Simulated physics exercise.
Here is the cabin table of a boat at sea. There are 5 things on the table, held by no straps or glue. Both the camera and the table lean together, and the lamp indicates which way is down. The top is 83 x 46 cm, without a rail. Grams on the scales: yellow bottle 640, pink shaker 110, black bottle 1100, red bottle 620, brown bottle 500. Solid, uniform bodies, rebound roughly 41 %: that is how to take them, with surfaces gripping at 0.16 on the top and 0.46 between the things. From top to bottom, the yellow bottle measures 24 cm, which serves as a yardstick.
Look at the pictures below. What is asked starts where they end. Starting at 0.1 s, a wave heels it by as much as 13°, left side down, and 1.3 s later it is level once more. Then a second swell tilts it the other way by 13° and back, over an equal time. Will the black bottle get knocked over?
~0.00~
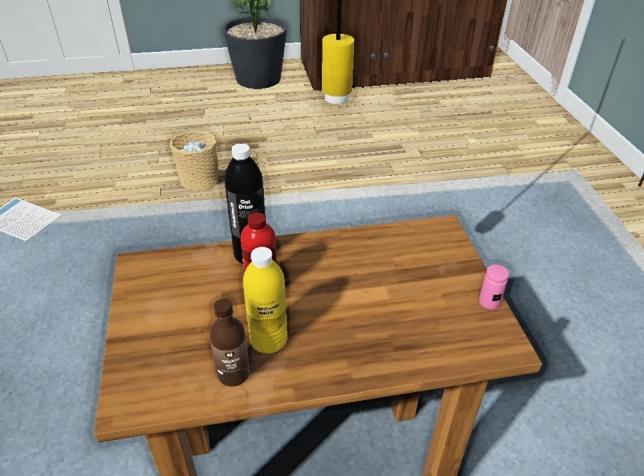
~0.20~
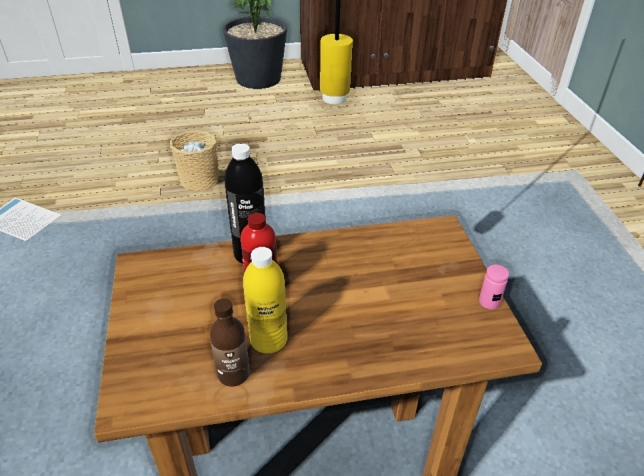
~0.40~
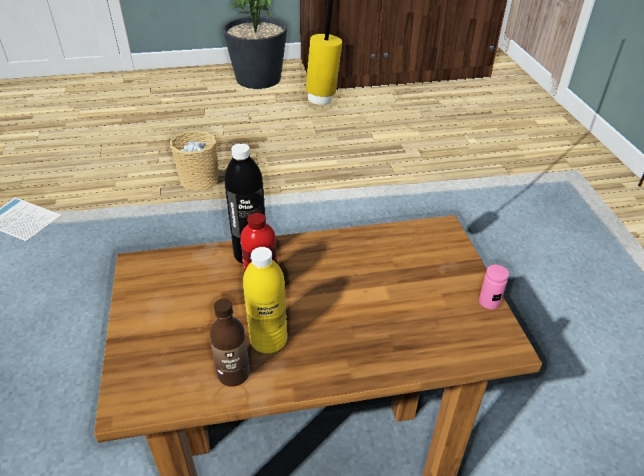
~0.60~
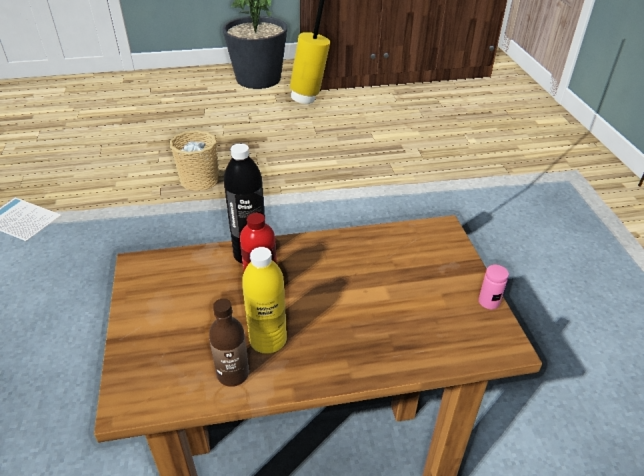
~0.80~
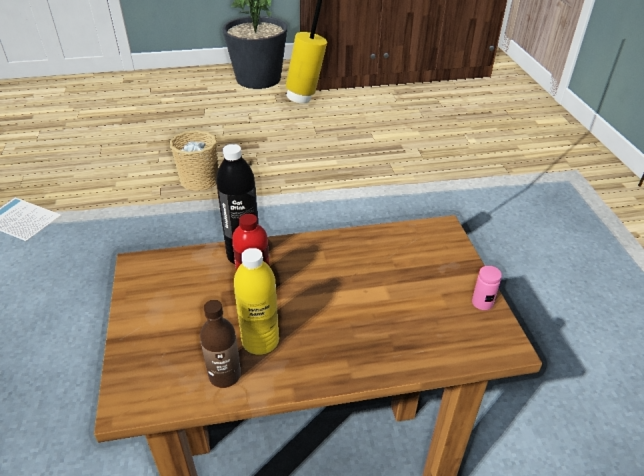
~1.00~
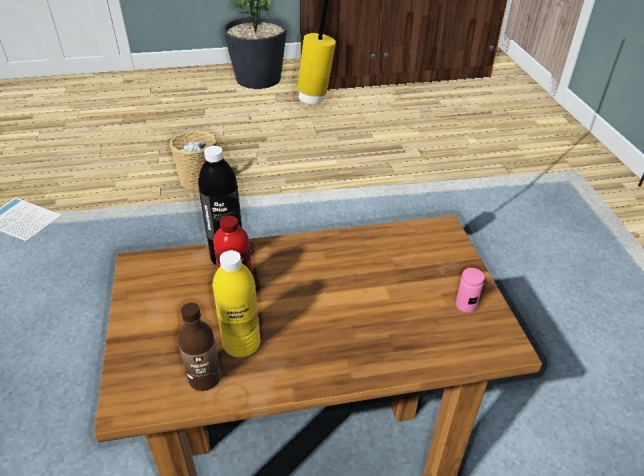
I expect it to stay on its feet.
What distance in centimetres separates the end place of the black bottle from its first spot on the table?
Around 0 centimetres.
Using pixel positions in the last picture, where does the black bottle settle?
At pixel (246, 205) or so, give or take.
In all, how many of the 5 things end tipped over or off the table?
0.
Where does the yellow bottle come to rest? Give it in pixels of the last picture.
Around (265, 299).
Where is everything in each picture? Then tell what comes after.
In the first frame, boat level; black bottle (246, 205); yellow bottle (265, 300).
In the second frame, heel 1°, left side down; brown bottle (229, 341).
In the third frame, heel 6°, left side down; yellow bottle (265, 300); pink shaker (494, 287).
In the fourth frame, heel 11°, left side down; brown bottle (228, 341).
In the fifth frame, heel 13°, left side down; black bottle (238, 206) 2 cm from its spot; yellow bottle (256, 300) 2 cm from its spot.
In the sixth frame, heel 9°, left side down; black bottle (221, 207) 6 cm from its spot.
By 1.60 s, heel 3°, right side down; black bottle 9 cm from its spot near (203, 209); red bottle 9 cm from its spot; brown bottle 9 cm from its spot.
By 2.30 s, heel 9°, right side down; black bottle 4 cm from its spot near (228, 207); red bottle 4 cm from its spot; brown bottle 4 cm from its spot.
When it is over (3.2 s), all 5 within 5 cm of the start. End places, in pixels of the last picture, black bottle near (246, 205).
